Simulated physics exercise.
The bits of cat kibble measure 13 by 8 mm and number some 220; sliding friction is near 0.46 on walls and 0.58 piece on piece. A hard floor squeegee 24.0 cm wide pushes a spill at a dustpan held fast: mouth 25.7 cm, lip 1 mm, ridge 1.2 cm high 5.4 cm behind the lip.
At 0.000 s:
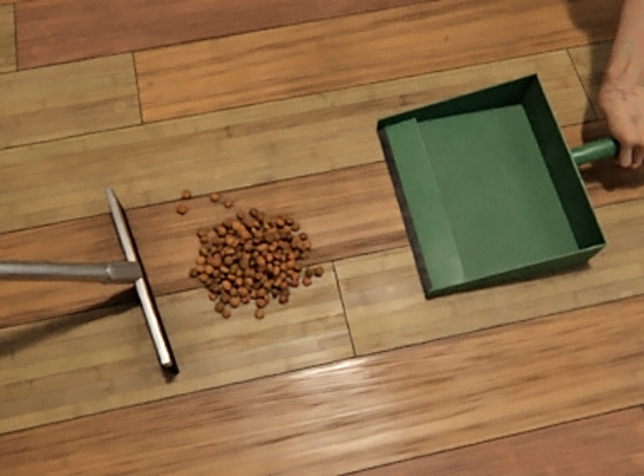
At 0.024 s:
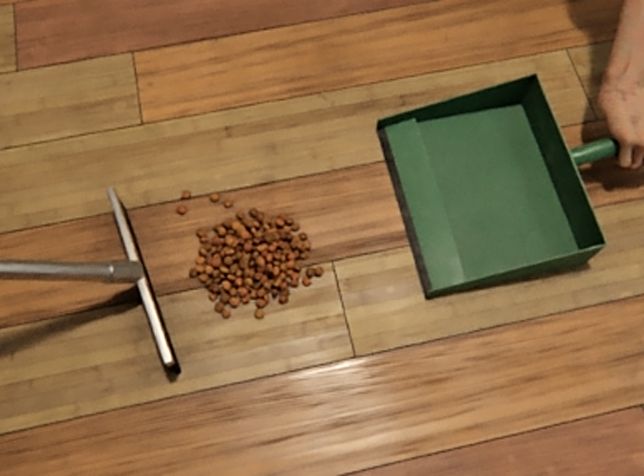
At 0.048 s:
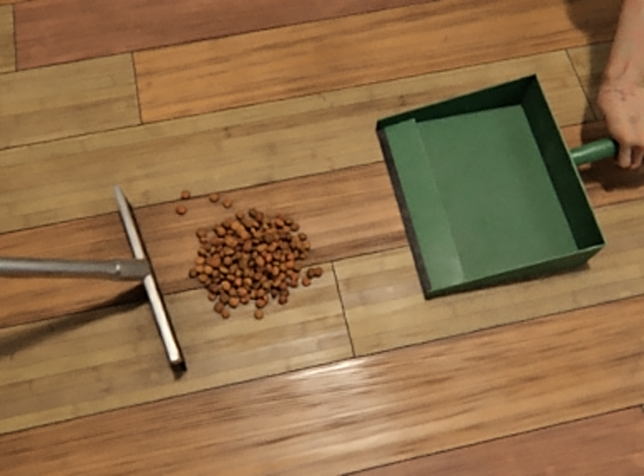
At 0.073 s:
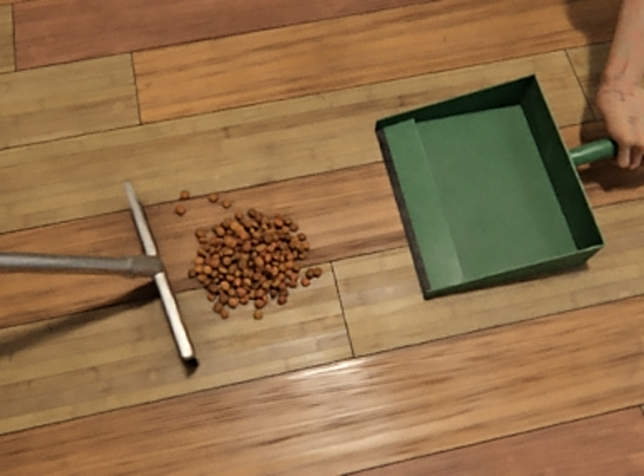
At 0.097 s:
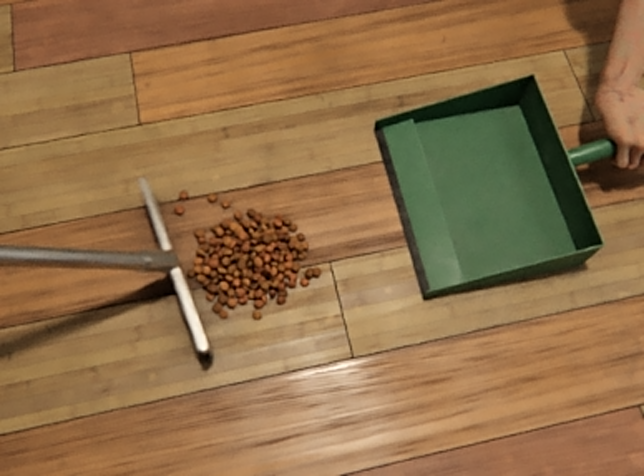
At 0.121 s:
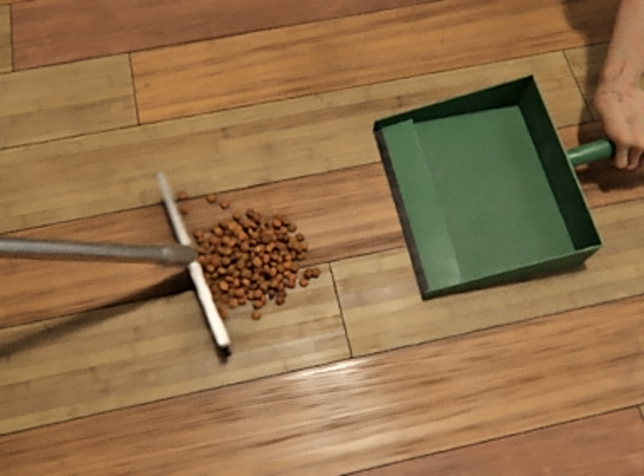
Squeegee blade sliding right across a wooden floor and beginning to nudge a pile of brown kibble, while a hand holds a green dustpan still.
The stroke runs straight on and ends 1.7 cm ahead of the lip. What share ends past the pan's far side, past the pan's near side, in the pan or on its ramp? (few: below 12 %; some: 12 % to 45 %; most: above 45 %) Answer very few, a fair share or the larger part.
Past the pan's far side: Very few; past the pan's near side: Very few; in the pan or on its ramp: The larger part.
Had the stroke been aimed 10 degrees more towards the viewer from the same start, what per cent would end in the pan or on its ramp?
It would be near 50 per cent.
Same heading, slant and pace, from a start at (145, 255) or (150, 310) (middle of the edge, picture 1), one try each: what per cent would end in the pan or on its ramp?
Some 60 and 50 per cent.
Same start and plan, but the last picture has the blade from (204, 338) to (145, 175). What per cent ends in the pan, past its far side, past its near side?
Pan 40, far 10, near 0.
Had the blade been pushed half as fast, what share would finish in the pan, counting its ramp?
Then about 35 per cent.
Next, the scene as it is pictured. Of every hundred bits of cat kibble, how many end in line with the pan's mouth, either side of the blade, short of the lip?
Roughly 40 per cent.
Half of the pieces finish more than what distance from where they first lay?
Roughly 24 cm.
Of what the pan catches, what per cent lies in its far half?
Roughly 50 per cent.
After 0.25 s, middle of the blade 15 cm from the lip; 0 % over the lip, far side 0 %, near side 0 %.
Then, at 0.34 s, middle of the blade 6 cm from the lip; 0 % over the lip, far side 0 %, near side 0 %.
After 0.56 s, middle of the blade 4 cm from the lip; 55 % over the lip, far side 5 %, near side 0 %.
In the end, at 1.1 s, far side 5 %, near side 0 %, pan 55 %, in front of the lip or behind the blade 40 %.
